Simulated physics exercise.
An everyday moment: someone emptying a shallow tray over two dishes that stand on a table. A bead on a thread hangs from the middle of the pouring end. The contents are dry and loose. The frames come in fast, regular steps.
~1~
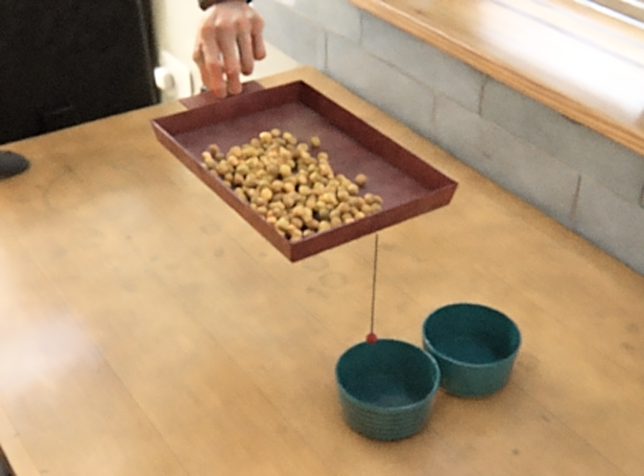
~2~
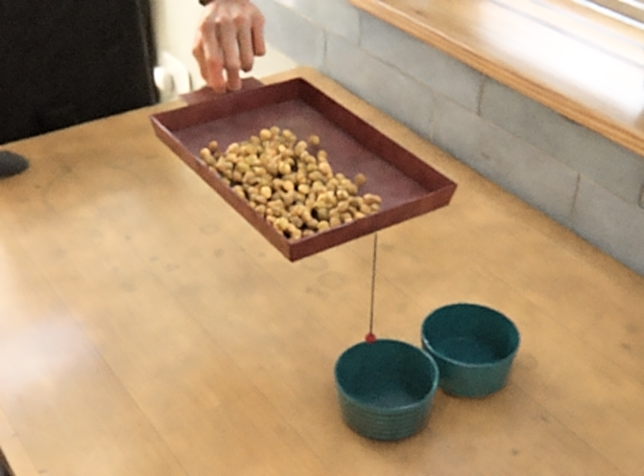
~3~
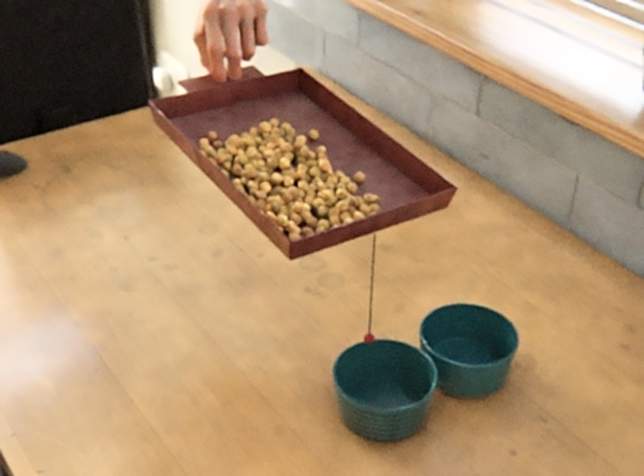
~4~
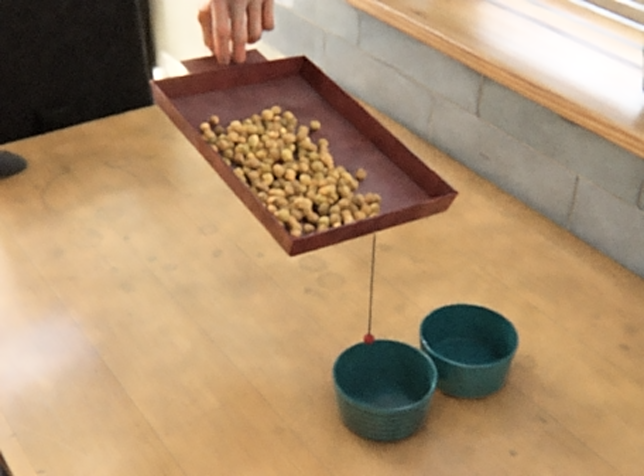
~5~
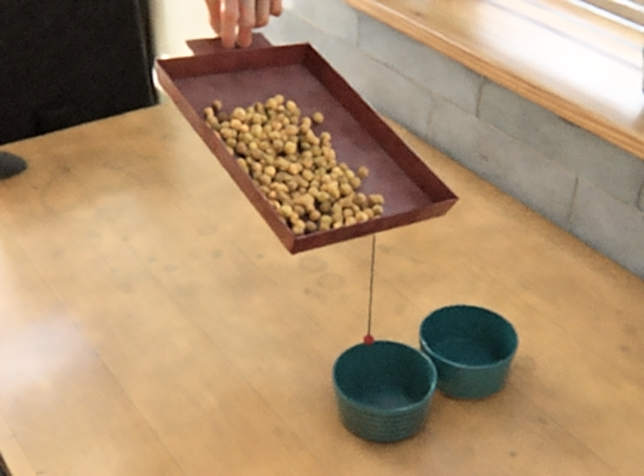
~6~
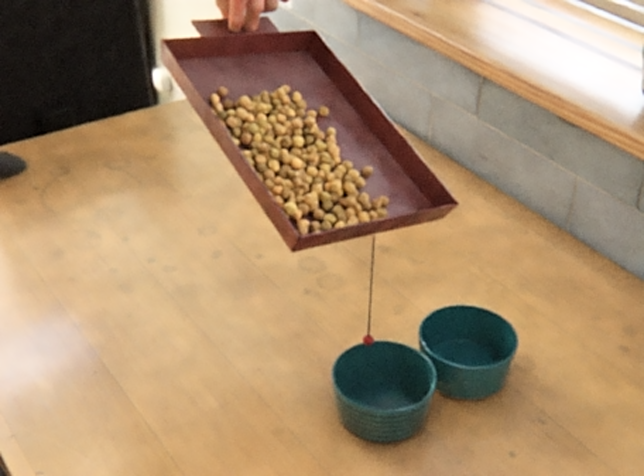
A hand raises the back of a shallow tray of dried chickpeas above two teal dishes.
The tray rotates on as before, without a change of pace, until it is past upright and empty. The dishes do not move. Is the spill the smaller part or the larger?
Together they catch more than half.
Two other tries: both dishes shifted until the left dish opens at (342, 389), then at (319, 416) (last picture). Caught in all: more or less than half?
One: Over half. Two: Not half.
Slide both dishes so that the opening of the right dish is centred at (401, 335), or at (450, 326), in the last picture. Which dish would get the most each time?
In turn: The right one; the dish on the right.
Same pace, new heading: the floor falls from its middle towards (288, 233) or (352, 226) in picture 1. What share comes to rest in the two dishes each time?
First some 10, then 30 per cent.
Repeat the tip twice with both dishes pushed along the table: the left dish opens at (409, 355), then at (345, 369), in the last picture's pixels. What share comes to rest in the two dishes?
Roughly 70 per cent, and 70 per cent.
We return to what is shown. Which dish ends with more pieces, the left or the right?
That is right.
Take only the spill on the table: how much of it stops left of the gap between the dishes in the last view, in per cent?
Roughly 40 in a hundred.
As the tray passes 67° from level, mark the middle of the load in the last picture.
At about (392, 182).
Shortly afterwards, tray tipped steeply; all but a few on the tray; only a few in the right dish; a little in the air.
Next, tray tipped past a quarter turn; the bulk on the tray; only a few in the left dish; a little in the right dish; only a few outside both; a little in the air.
Some moments later, tray tipped past a quarter turn; a little in the left dish; near two thirds in the right dish; near a quarter outside both.
In the end, tray tipped past a quarter turn; a little in the left dish; near two thirds in the right dish; near a quarter outside both.
